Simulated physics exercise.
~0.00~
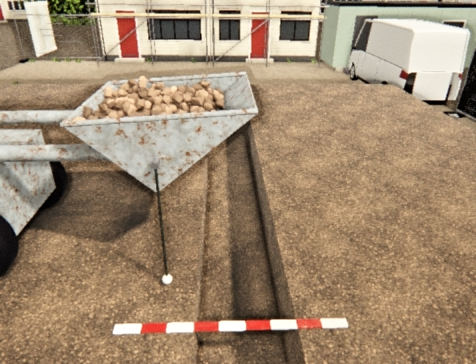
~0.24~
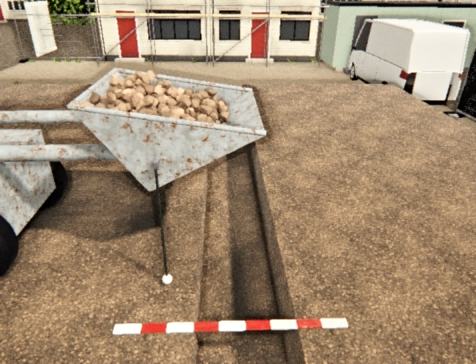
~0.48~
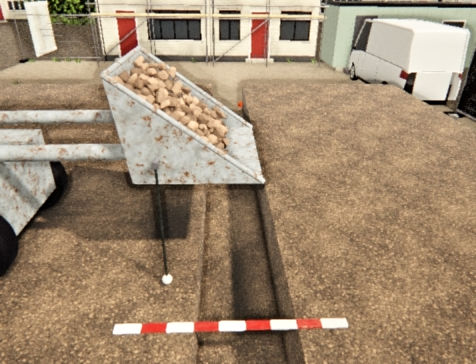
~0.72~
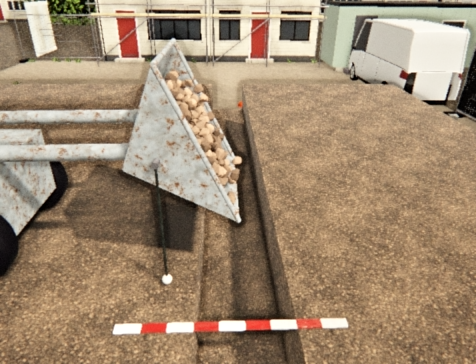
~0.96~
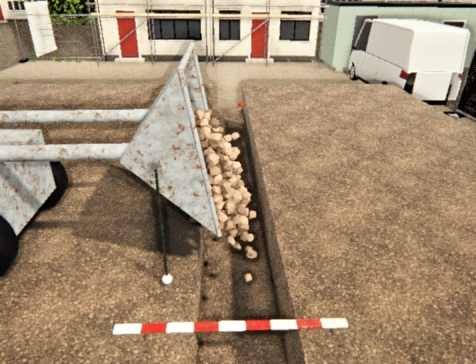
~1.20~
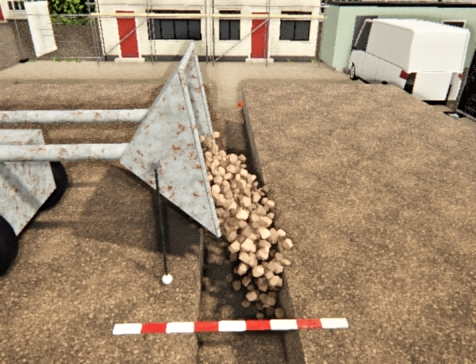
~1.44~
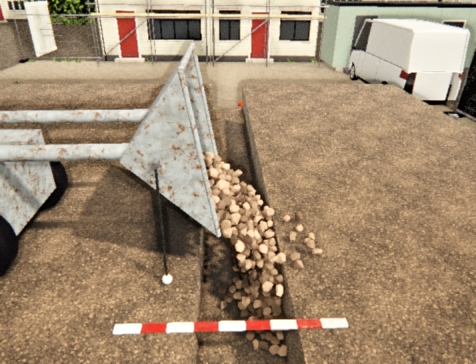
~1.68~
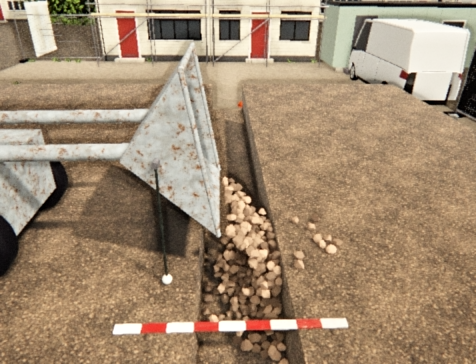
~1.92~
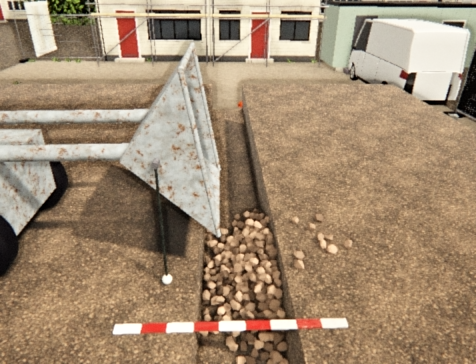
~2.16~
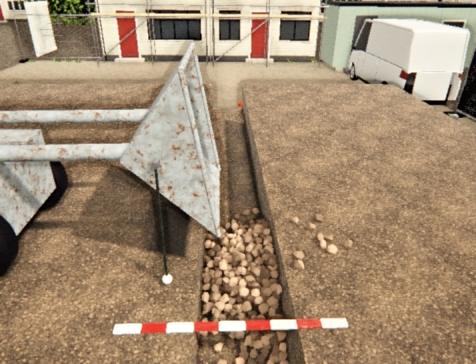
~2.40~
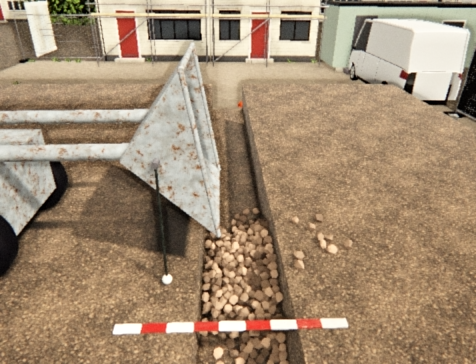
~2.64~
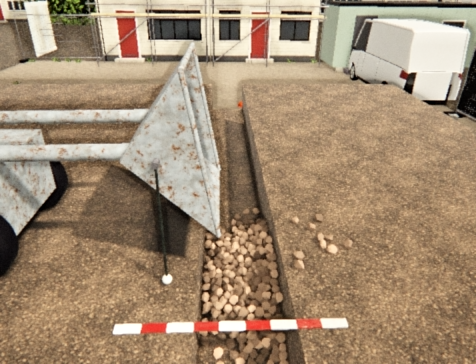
A rusty grey loader bucket heaped with pale brown stones hangs at the left of a dirt yard, seen from slightly above, beside a narrow straight trench. A red and white striped bar lies across the foreground, and a white van and a pale building with red doors stand behind. The bucket tips steadily to the right until its open side faces the trench. The stones slide out, tumble down and spread along the trench towards the viewer, while a few scatter onto the ground to the right. Finally the bucket stays tilted and empty, with nearly all the stones resting in the trench.
